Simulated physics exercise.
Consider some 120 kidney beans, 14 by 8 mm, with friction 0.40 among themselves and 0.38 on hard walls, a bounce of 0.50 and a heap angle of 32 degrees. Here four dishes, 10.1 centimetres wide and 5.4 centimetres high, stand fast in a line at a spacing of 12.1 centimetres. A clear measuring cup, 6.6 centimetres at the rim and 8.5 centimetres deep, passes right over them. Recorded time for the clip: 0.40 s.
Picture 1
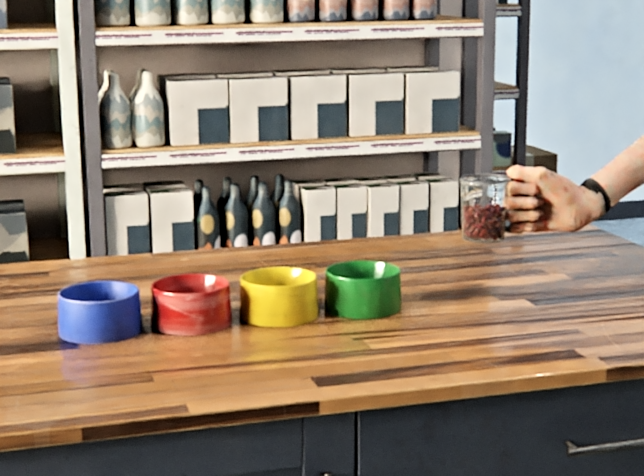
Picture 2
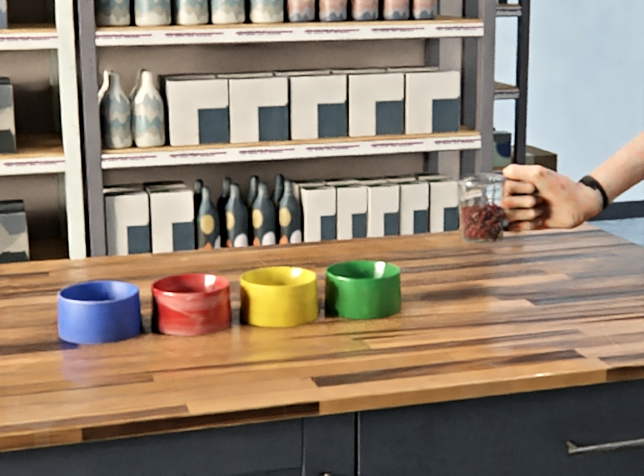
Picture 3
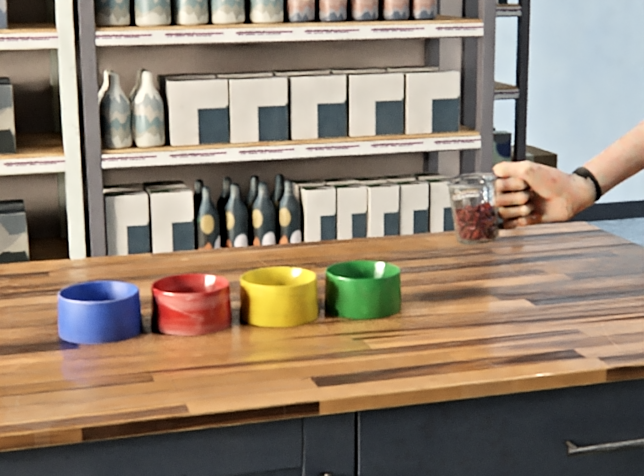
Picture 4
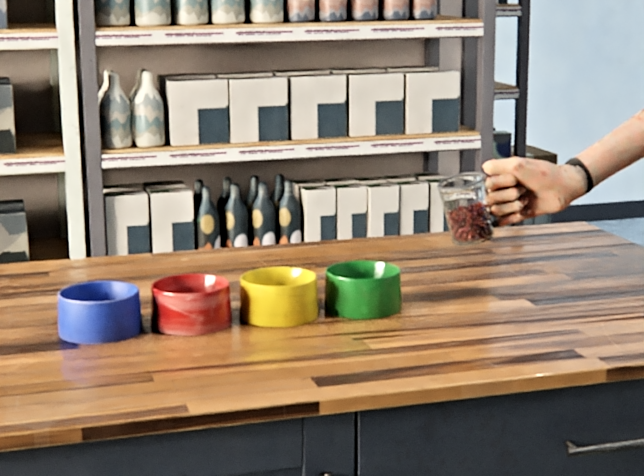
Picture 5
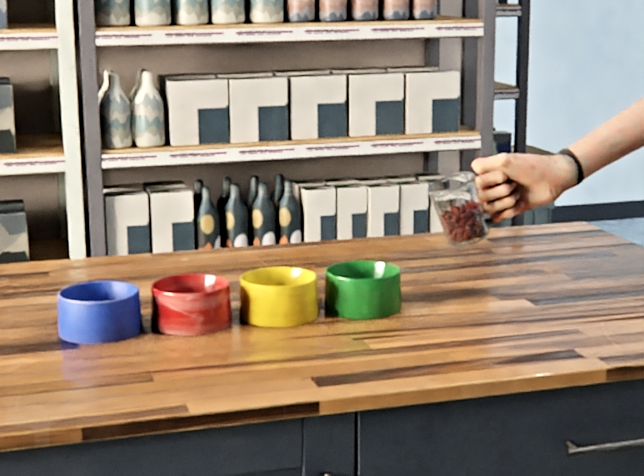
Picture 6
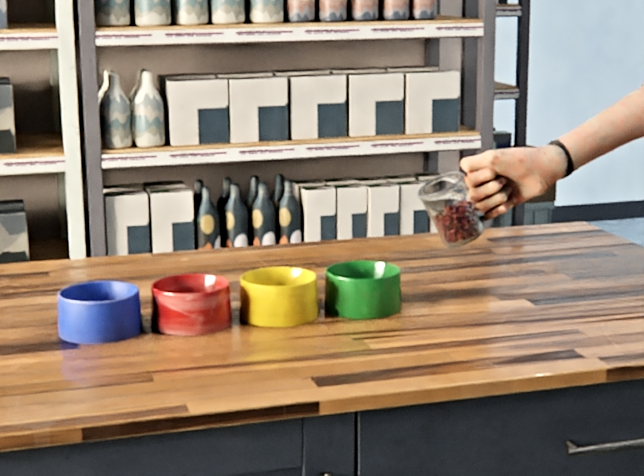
On a wooden counter in front of shelves of boxes and bottles, blue, red, yellow and green dishes sit in a row while a hand at the right holds a clear cup of dark red beans upright. The hand moves the cup a short way left, gradually tilting it toward the dishes.
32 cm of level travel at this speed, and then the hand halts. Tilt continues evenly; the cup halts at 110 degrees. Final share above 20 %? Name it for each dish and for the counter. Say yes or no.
Red: No, blue: No, green: No, yellow: Yes, counter: No.
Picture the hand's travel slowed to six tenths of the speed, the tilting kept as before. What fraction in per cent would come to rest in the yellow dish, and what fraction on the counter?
In that case: Yellow 0, and counter 10.
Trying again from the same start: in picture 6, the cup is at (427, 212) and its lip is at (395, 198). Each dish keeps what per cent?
The red dish keeps 70, the blue one 0, the green one 0 and the yellow one 0.
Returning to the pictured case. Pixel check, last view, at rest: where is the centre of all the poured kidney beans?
Roughly (265, 308).
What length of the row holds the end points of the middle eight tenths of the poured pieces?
That stretch measures near 7 centimetres.
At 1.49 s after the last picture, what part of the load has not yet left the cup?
Some 35 per cent of the load.
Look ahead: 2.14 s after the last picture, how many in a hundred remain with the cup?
About 0 percent.
Then, 0.90 s after the last picture, tilt 92 degrees; cup holds 100 %.
Then, 1.49 s after the last picture, tilt 110 degrees; cup holds 35 %, yellow 65 %.
Then, 2.14 s after the last picture, tilt 110 degrees; cup holds 0 %, red 5 %, yellow 85 %.
In the end, red 5 %, blue 0 %, green 0 %, yellow 85 %, counter 10 %.
